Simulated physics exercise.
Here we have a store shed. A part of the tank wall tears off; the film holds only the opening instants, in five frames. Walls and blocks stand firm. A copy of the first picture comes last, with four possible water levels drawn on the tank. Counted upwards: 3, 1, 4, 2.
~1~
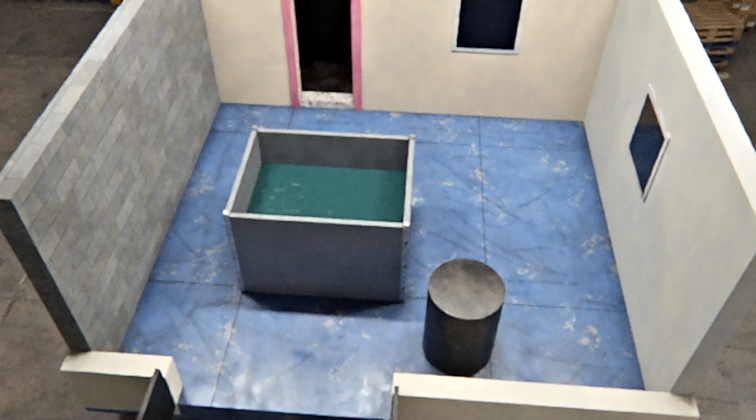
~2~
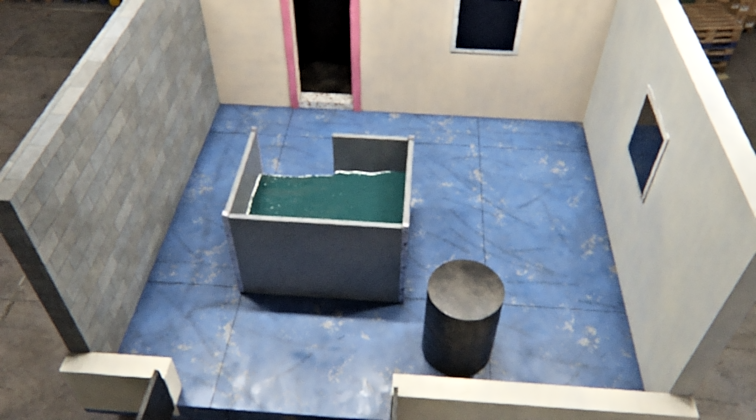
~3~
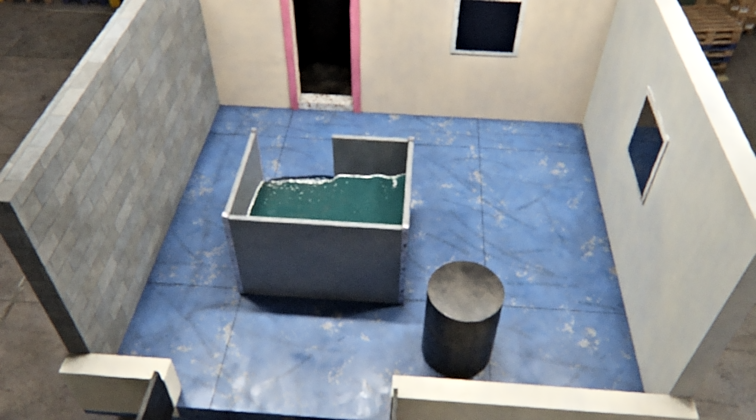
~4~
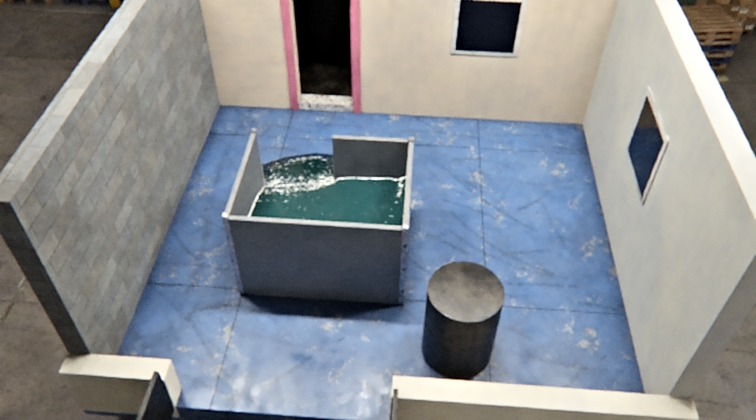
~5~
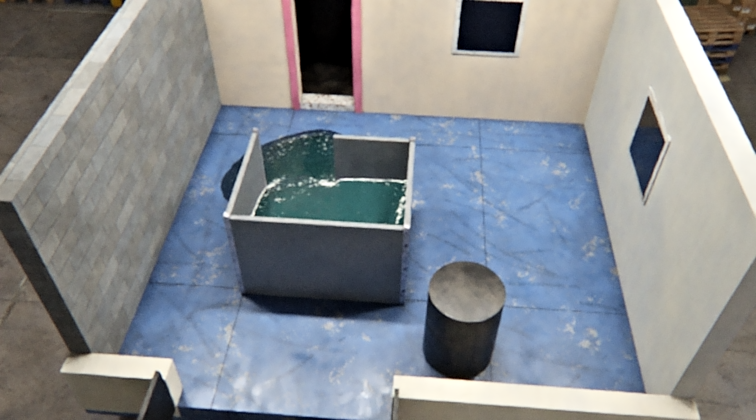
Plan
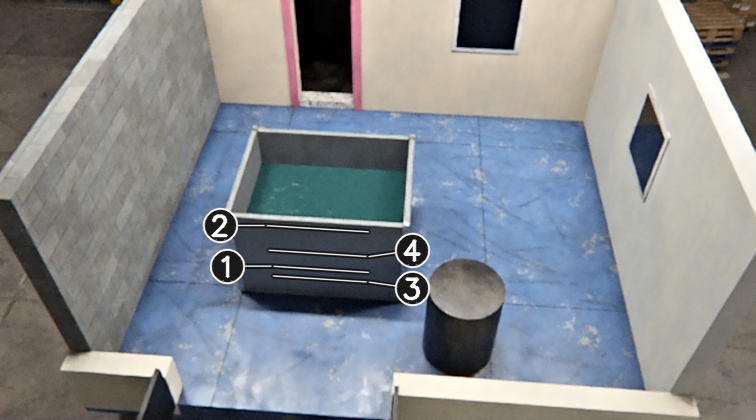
Store shed with a blue floor, a gap opening in a grey tank's far side and green water spreading out behind.
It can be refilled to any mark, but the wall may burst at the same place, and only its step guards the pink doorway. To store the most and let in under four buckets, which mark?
3 is the one.
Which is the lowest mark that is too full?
1 it is.
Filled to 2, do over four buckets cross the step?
Yes.
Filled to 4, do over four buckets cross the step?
Yes, it does.
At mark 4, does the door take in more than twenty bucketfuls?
Yes, clearly.
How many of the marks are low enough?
One of the four.
On the marked copy, 1 at (319, 269); 2 at (316, 228); 3 at (320, 279); 4 at (318, 253); from the bottom up 3, 1, 4, 2.
Choosing 1, about 11 bucketfuls get in.
Choosing 2, dozens of bucketfuls pour in.
Choosing 3, a bucket or two gets in.
Choosing 4, dozens of bucketfuls pour in.
